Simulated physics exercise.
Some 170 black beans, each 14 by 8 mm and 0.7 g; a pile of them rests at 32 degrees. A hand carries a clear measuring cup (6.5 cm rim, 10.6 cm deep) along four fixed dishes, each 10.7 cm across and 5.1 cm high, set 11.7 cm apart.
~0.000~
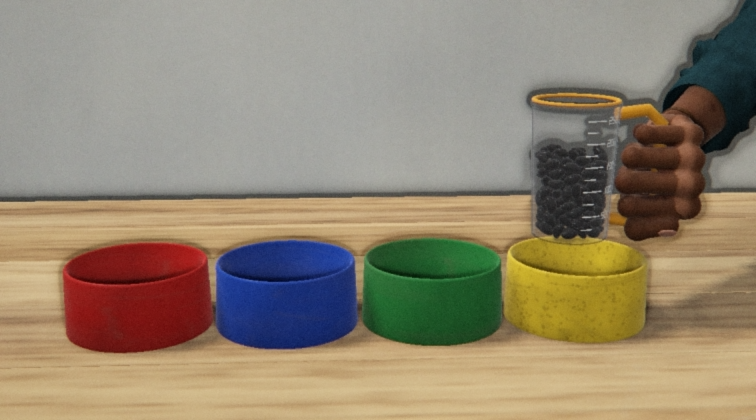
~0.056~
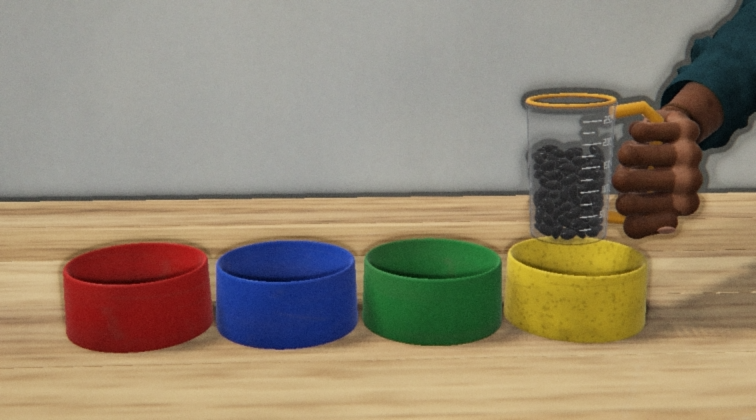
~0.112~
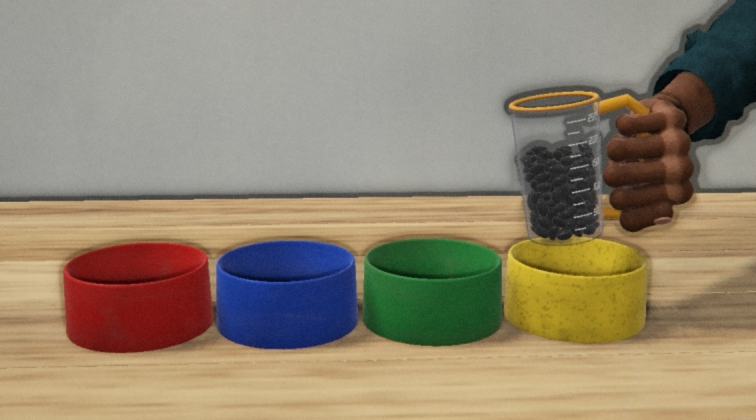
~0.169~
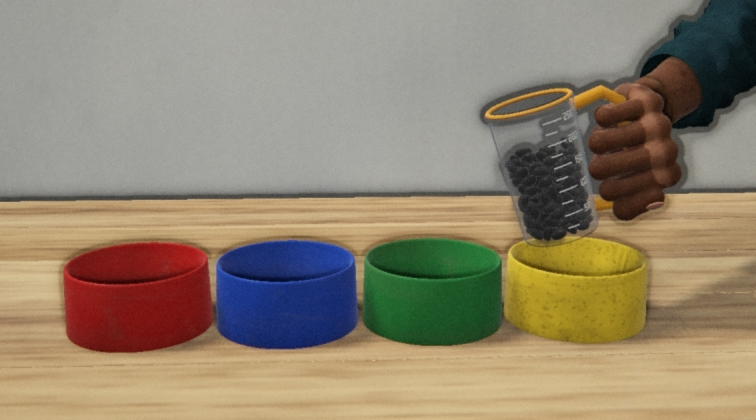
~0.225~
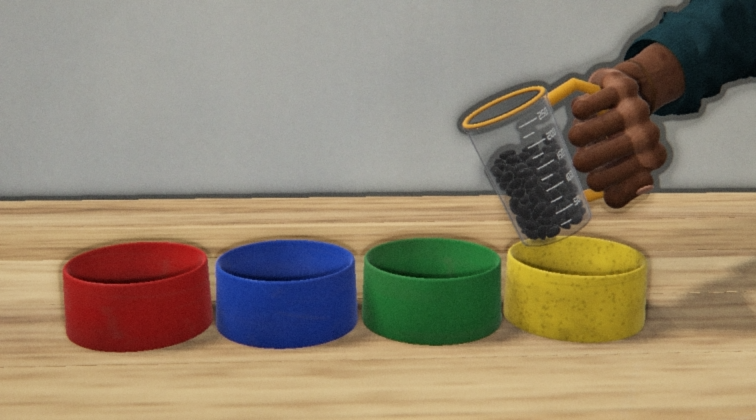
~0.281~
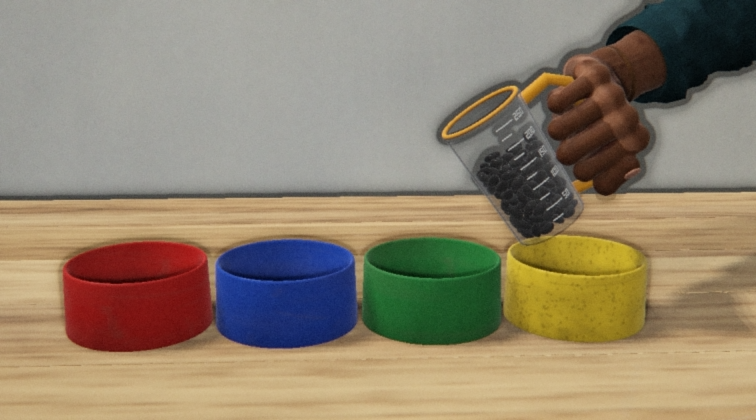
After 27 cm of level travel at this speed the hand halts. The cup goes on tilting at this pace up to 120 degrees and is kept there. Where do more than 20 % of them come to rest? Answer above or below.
Red below, blue above, green below, yellow below, counter below.
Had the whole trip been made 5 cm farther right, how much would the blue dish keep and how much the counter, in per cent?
In that case blue 90, counter 10.
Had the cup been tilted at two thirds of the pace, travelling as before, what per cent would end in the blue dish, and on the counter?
Blue 0; counter 0.
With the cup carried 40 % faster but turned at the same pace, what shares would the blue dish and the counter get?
In that case blue 10, counter 10.
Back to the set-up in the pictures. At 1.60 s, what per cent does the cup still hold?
About 0 per cent.
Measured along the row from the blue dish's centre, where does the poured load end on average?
Some 3 cm to the left.
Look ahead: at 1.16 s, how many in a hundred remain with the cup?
About 15 per cent.
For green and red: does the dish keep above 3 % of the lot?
Green no; red yes.
After 0.81 s, tilt 115 degrees; cup holds 95 %, blue 5 %.
After 1.16 s, tilt 120 degrees; cup holds 15 %, blue 80 %.
After 1.60 s, tilt 120 degrees; cup holds 0 %, red 10 %, blue 75 %.
At rest (2.4 s), red 10 %, blue 75 %, green 0 %, yellow 0 %, counter 10 %.
